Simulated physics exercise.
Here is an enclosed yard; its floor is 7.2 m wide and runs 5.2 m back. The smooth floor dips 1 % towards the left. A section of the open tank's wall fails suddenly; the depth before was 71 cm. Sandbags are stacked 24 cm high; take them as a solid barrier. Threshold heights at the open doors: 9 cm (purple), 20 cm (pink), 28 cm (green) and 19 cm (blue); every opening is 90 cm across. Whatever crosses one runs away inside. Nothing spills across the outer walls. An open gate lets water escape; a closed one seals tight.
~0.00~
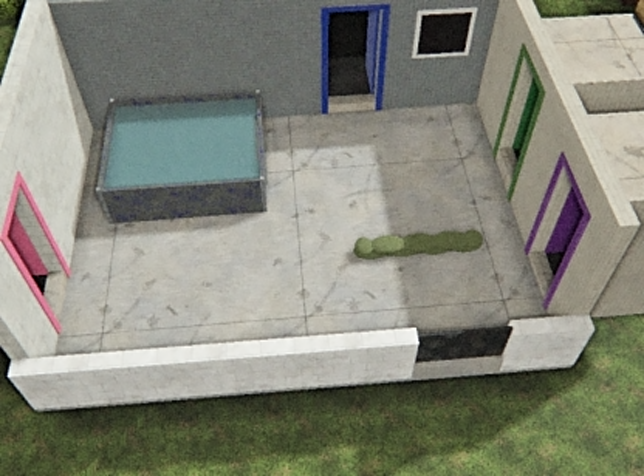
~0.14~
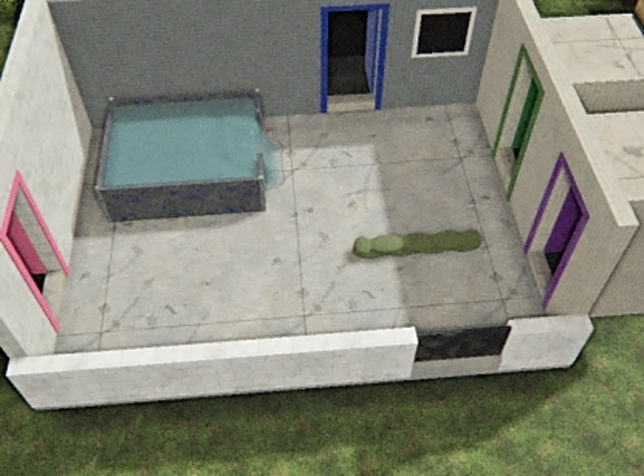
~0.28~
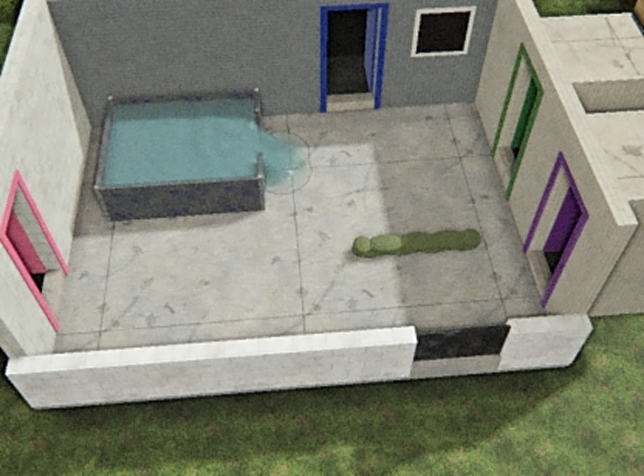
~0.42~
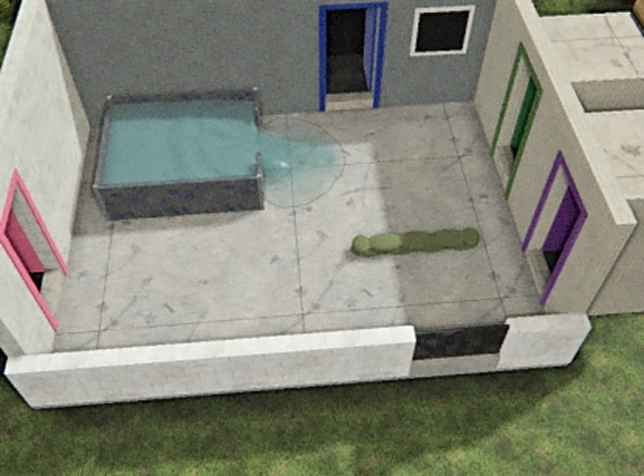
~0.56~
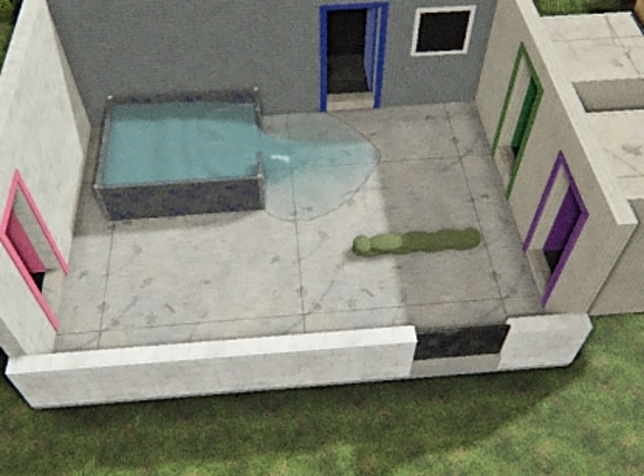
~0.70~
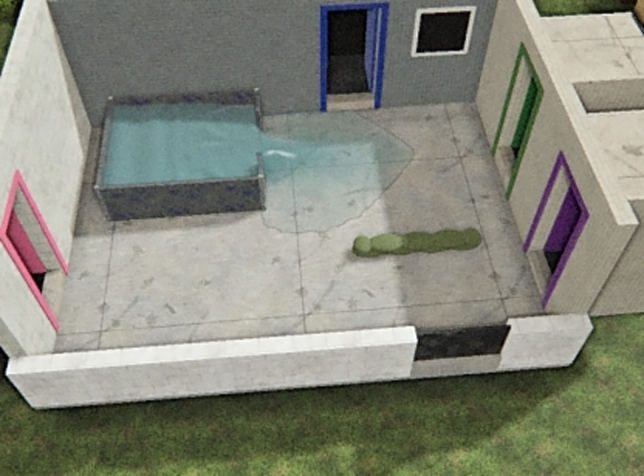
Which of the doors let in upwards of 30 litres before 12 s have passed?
Door by door: At the purple door it does not reach the limit; at the pink door it does not reach the limit; at the green door it keeps below the limit; at the blue door it does not reach the limit.
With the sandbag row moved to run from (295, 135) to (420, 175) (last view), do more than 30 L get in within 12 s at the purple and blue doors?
Then: Purple above, blue under.
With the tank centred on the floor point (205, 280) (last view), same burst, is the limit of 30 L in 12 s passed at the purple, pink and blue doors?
Then: Purple above, pink below, blue not over.
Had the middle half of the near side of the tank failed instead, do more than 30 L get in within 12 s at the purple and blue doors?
Then: Purple above, blue under.
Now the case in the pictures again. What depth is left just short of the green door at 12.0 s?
About 9.5 cm.
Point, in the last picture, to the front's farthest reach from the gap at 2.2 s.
At about (536, 288).
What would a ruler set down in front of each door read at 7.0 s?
In cm: Purple 9, pink 12, green 14, blue 16.
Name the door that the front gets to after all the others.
Last comes the pink one.
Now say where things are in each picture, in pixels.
In the first frame, still water, 71 cm deep, in the open tank at (184, 142).
In the second frame, water pours out at (259, 154) and has run 0.6 m, to (271, 142); typically 11 cm deep outside, 71 cm at the open tank's back.
In the third frame, the front is at (297, 139), 0.9 m from the gap at (259, 155); 0.9 m2 of floor is under water; 71 cm left at the back of the open tank.
In the fourth frame, water pours out at (258, 155) and has run 1.4 m, to (337, 147); typically 8 cm deep outside, 71 cm at the open tank's back.
In the fifth frame, water pours out at (259, 155) and has run 2.1 m, to (375, 152); typically 5 cm deep outside, 71 cm at the open tank's back.
In the sixth frame, the front is at (409, 152), 2.7 m from the gap at (259, 155); 5.4 m2 of floor is under water; 71 cm left at the back of the open tank.
After 1.4 s water covers 35 % of the floor and is deepest (41 cm) near (269, 162); purple door not reached, pink door not reached, green door 15 cm at the sill, 0 L in, blue door 21 cm at the sill, 0 L in.
After 2.2 s water covers 40 % of the floor and is deepest (39 cm) near (470, 120); purple door 5 cm at the sill, 0 L in, pink door not reached, green door 22 cm at the sill, 0 L in, blue door 20 cm at the sill, 1 L in.
After 3.5 s water covers 50 % of the floor and is deepest (32 cm) near (460, 228); purple door 11 cm at the sill, 0 L in, pink door not reached, green door 25 cm at the sill, 1 L in, blue door 14 cm at the sill, 2 L in.
After 7.0 s water covers 90 % of the floor and is deepest (20 cm) near (475, 106); purple door 9 cm at the sill, 7 L in, pink door 12 cm at the sill, 0 L in, green door 14 cm at the sill, 2 L in, blue door 16 cm at the sill, 2 L in.
After 12.0 s water covers 95 % of the floor and is deepest (24 cm) near (111, 131); purple door 5 cm at the sill, 10 L in, pink door 16 cm at the sill, 0 L in, green door 9 cm at the sill, 2 L in, blue door 9 cm at the sill, 2 L in.
